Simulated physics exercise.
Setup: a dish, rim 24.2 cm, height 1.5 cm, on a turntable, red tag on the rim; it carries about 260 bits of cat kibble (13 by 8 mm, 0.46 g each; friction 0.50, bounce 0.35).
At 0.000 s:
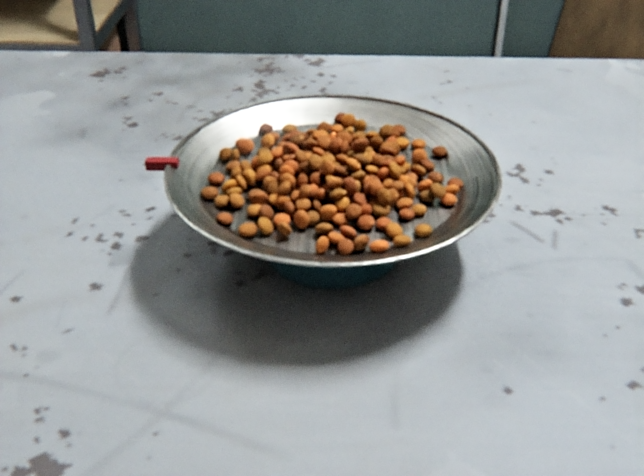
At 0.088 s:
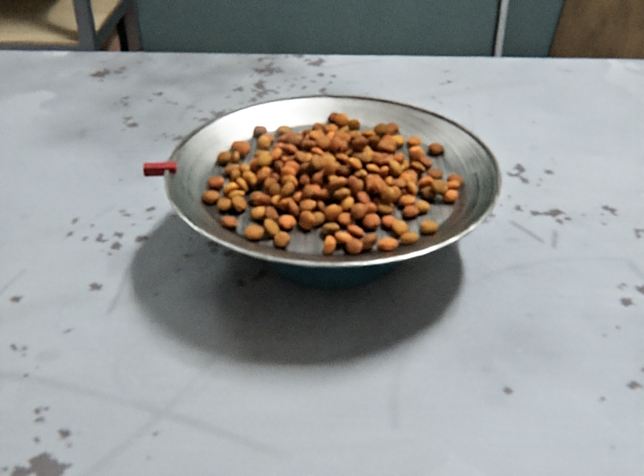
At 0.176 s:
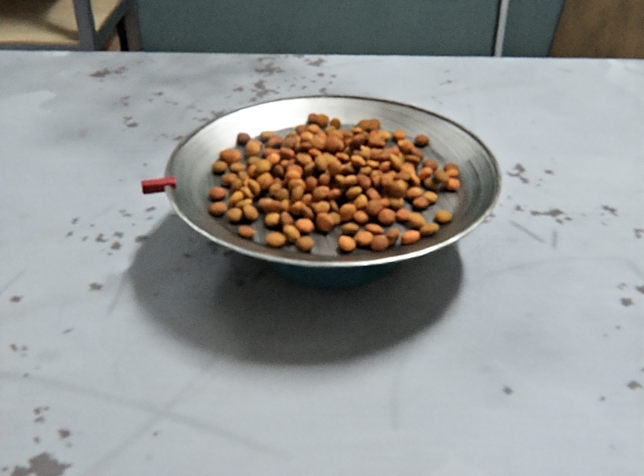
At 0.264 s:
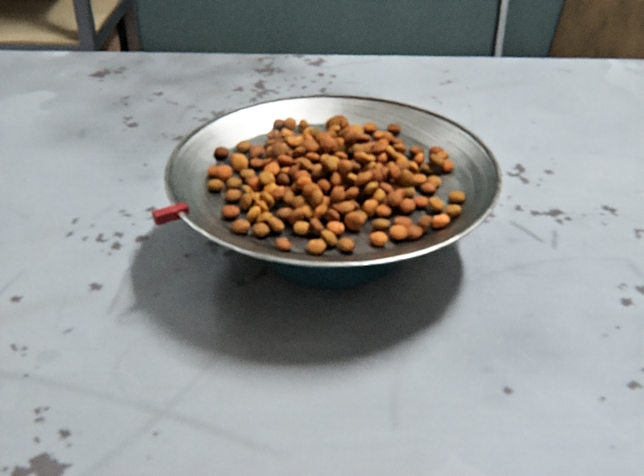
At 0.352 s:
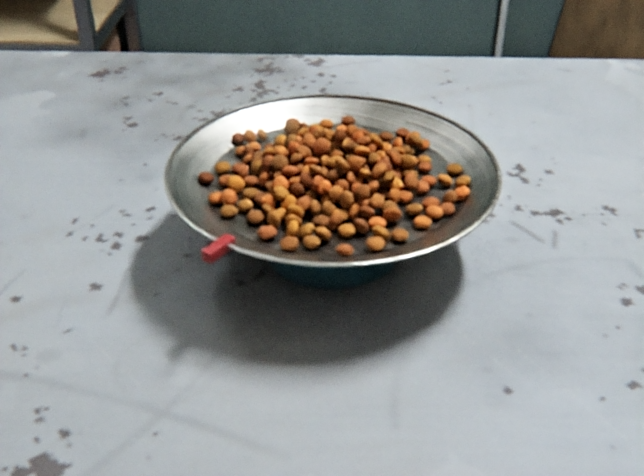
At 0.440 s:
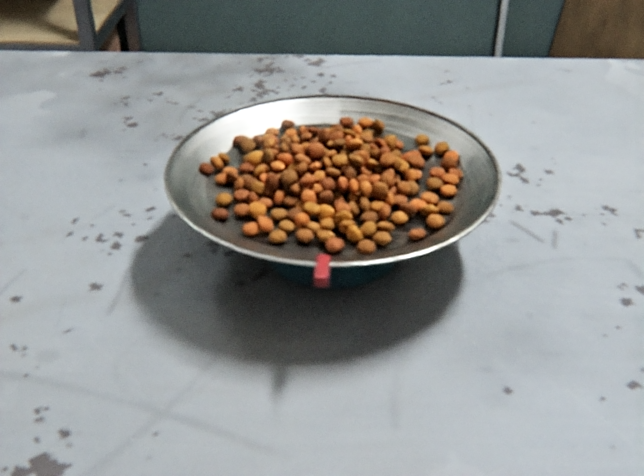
To begin with, a shallow metal dish heaped with brown cat kibble sits on a worn grey table, a red tag at the left of its rim. The dish turns slowly, then faster, carrying the kibble around as the tag swings along the near edge to the front.
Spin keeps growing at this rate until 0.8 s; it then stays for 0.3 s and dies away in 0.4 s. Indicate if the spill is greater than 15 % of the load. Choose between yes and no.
I choose yes.
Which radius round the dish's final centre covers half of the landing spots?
It works out to near 22 cm.
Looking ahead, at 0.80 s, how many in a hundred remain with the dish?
Roughly 95 percent of the load.
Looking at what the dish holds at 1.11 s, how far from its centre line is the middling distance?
I'd say close to 10.0 cm.
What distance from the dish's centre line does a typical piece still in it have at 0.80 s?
Close to 9.5 cm, I'd say.
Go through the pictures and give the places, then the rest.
Dish at (332, 263); turned 0 degrees, tag at (162, 162); top of the load at (266, 128), in the first picture.
Dish at (332, 263); turned 4 degrees, tag at (160, 167); top of the load at (392, 128), in the second picture.
Dish at (332, 263); turned 14 degrees, tag at (159, 183); top of the load at (363, 127), in the third picture.
Dish at (332, 263); turned 32 degrees, tag at (170, 211); top of the load at (304, 125), in the fourth picture.
Dish at (332, 263); turned 57 degrees, tag at (218, 246); top of the load at (303, 129), in the fifth picture.
Dish at (332, 263); turned 88 degrees, tag at (322, 268); top of the load at (378, 127). It now spins about 1.1 times a second, in the sixth picture.
After 0.80 s, dish 95 %, in the air 5 %; middle of the pieces not yet landed near (332, 170).
After 1.11 s, fallen left of where it stops 20 %, dish 20 %, fallen in front of where it stops 20 %, fallen right of where it stops 15 %, fallen behind where it stops 15 %, in the air 10 %; middle of the pieces not yet landed near (343, 178).
After 1.38 s, fallen left of where it stops 20 %, dish 10 %, fallen in front of where it stops 25 %, fallen right of where it stops 20 %, fallen behind where it stops 20 %; middle of the pieces not yet landed near (304, 184).
After 1.65 s, fallen left of where it stops 20 %, dish 10 %, fallen in front of where it stops 25 %, fallen right of where it stops 20 %, fallen behind where it stops 20 %; middle of the pieces not yet landed near (328, 180).
By 1.9 s all is still; fallen left of where it stops 20 %, dish 10 %, fallen in front of where it stops 25 %, fallen right of where it stops 20 %, fallen behind where it stops 20 %.
